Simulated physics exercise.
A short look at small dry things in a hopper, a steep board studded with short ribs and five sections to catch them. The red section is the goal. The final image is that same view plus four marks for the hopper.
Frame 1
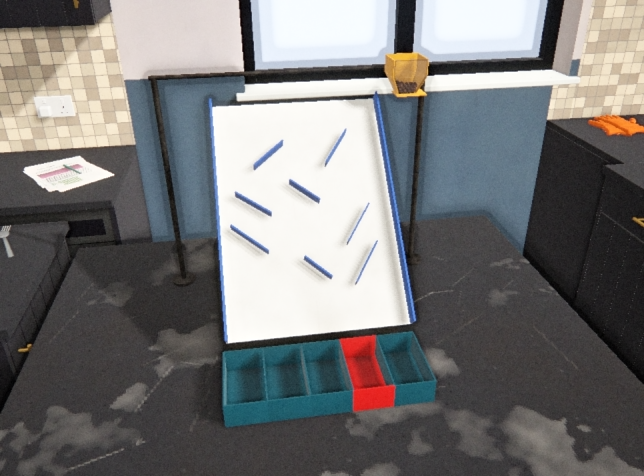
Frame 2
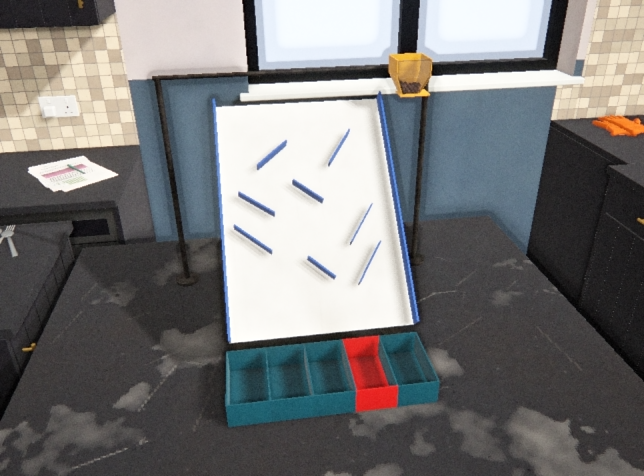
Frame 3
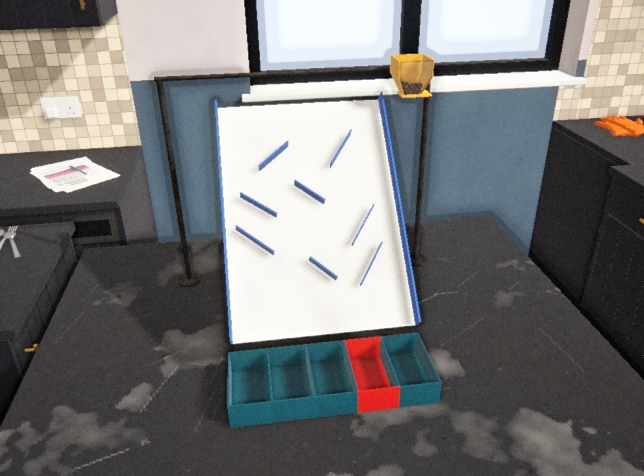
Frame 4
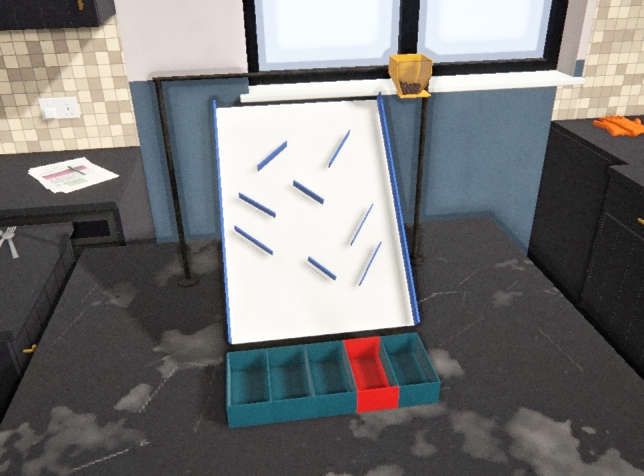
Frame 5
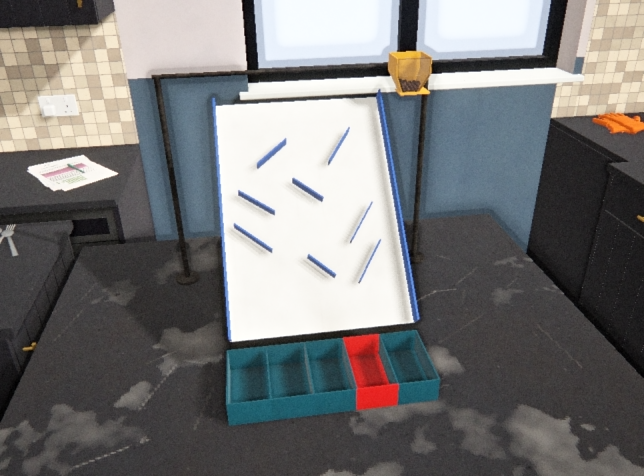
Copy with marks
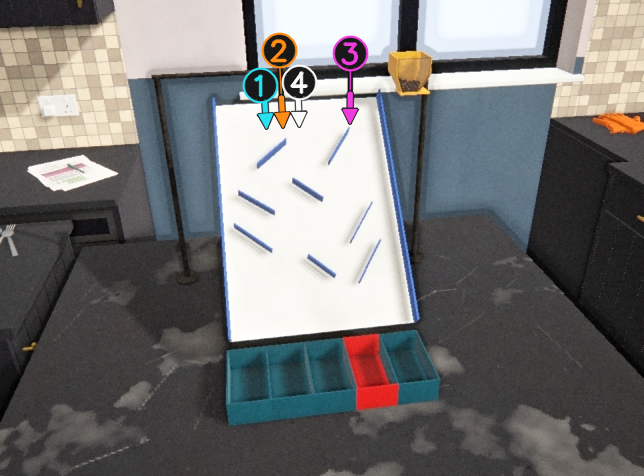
A white board with blue ribs stands above five compartments, and almost nothing moves.
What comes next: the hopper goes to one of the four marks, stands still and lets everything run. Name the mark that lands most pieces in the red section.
I would pick mark 4.
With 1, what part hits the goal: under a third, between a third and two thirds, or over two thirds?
Under a third.
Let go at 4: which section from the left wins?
It is the fourth one.
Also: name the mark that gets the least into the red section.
Here it is mark 1.
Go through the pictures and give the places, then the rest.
The first picture shows hopper at (405, 86), allspice berries, door shut.
The second picture shows ribs (257, 165) to (287, 140), (330, 162) to (350, 128), (238, 191) to (275, 212).
The third picture shows ribs (295, 180) to (325, 200), (236, 225) to (274, 251), (354, 242) to (374, 204).
The fourth picture shows ribs (309, 257) to (337, 277), (361, 283) to (381, 241).
The fifth picture shows red section at (377, 395), number 4 of 5 from the left.
On the marked copy, mark 1 meets the board at (266, 123); mark 2 meets the board at (282, 122); mark 3 meets the board at (350, 118); mark 4 meets the board at (299, 121).
With 1, about a quarter in the red section, most in other sections, a stray few outside the box.
With 2, about half in the red section, about half in other sections.
With 3, about a third in the red section, about two thirds in other sections, a stray few outside the box.
With 4, about two thirds in the red section, about a quarter in other sections.
